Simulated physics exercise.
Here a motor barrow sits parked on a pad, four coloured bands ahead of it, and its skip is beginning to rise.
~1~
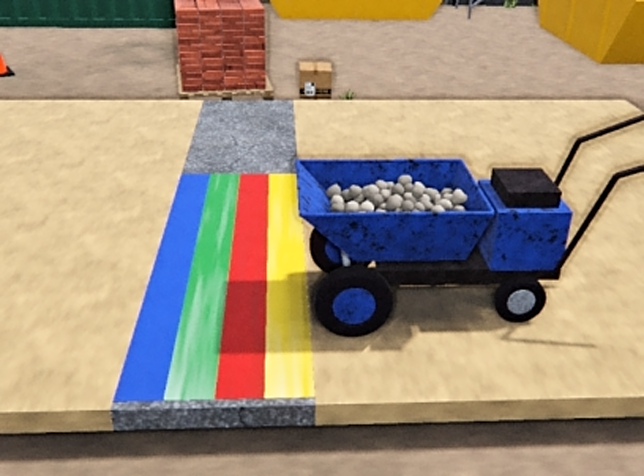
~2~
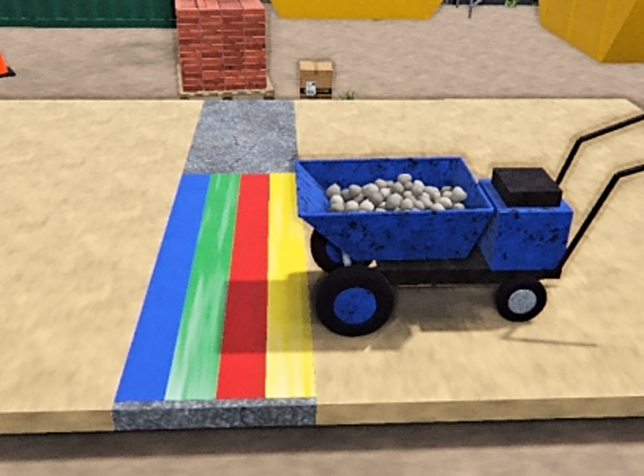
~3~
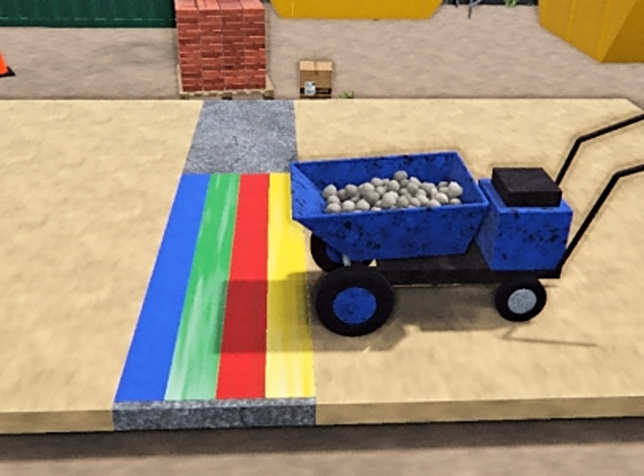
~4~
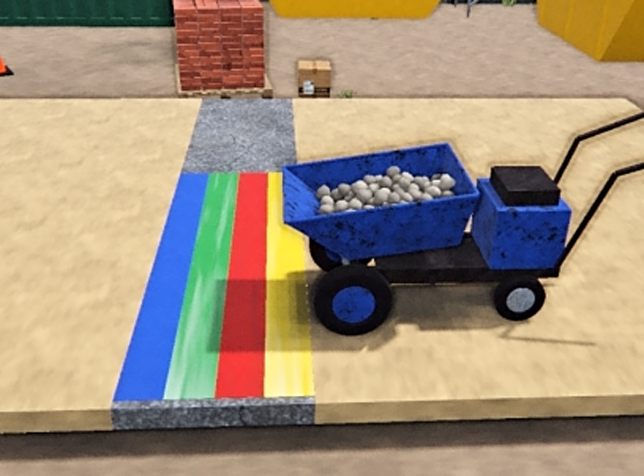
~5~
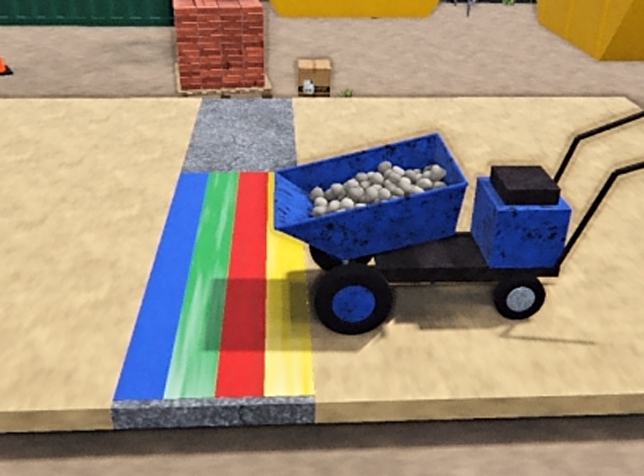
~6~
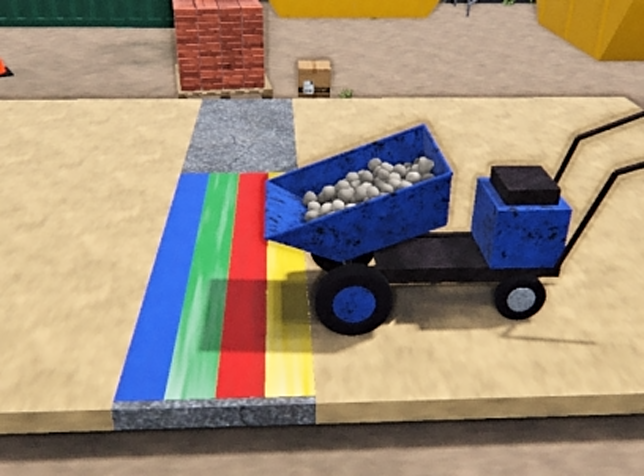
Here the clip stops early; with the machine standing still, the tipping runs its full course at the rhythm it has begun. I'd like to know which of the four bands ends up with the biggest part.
The biggest part ends up on the green band.
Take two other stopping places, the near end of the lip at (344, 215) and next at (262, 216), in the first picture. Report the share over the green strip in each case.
Approximately 20 per cent and 20 per cent, in that order.
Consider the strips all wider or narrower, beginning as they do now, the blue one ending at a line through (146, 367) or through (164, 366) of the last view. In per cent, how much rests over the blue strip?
About 20 % and 30 %.
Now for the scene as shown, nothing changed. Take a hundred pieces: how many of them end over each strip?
Yellow strip = 0 %; red strip = 10 %; green strip = 35 %; blue strip = 20 %.
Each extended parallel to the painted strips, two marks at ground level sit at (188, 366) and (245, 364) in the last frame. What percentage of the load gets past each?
First some 40, then 70 per cent.
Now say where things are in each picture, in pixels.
Lip of the skip at (301, 215), level; top of the load at (411, 205), river pebbles; yellow strip at (289, 360); red strip at (242, 361); green strip at (195, 362); blue strip at (148, 363), in the first frame.
Lip of the skip at (300, 216), tipped barely; top of the load at (410, 204), in the second frame.
Lip of the skip at (295, 219), tipped barely; top of the load at (406, 201), in the third frame.
Lip of the skip at (285, 223), tipped a little; top of the load at (413, 197), in the fourth frame.
Lip of the skip at (276, 229), tipped a little; top of the load at (417, 196), in the fifth frame.
Lip of the skip at (267, 239), tipped clearly; top of the load at (410, 182); yellow strip at (289, 359); red strip at (243, 360); green strip at (195, 361); blue strip at (148, 363), in the sixth frame.
Soon after the last picture, skip tipped steeply; all in the skip.
A little later, skip tipped right over; about two thirds in the skip; a small part over the red strip; about a quarter over the green strip; a small part over the blue strip; a stray few off the paint.
Later still, skip tipped right over; about a quarter in the skip; a small part over the red strip; about a third over the green strip; about a quarter over the blue strip; a small part off the paint.
At rest, skip tipped right over; about a quarter in the skip; none over the yellow strip; a small part over the red strip; about a third over the green strip; about a quarter over the blue strip; a small part off the paint.
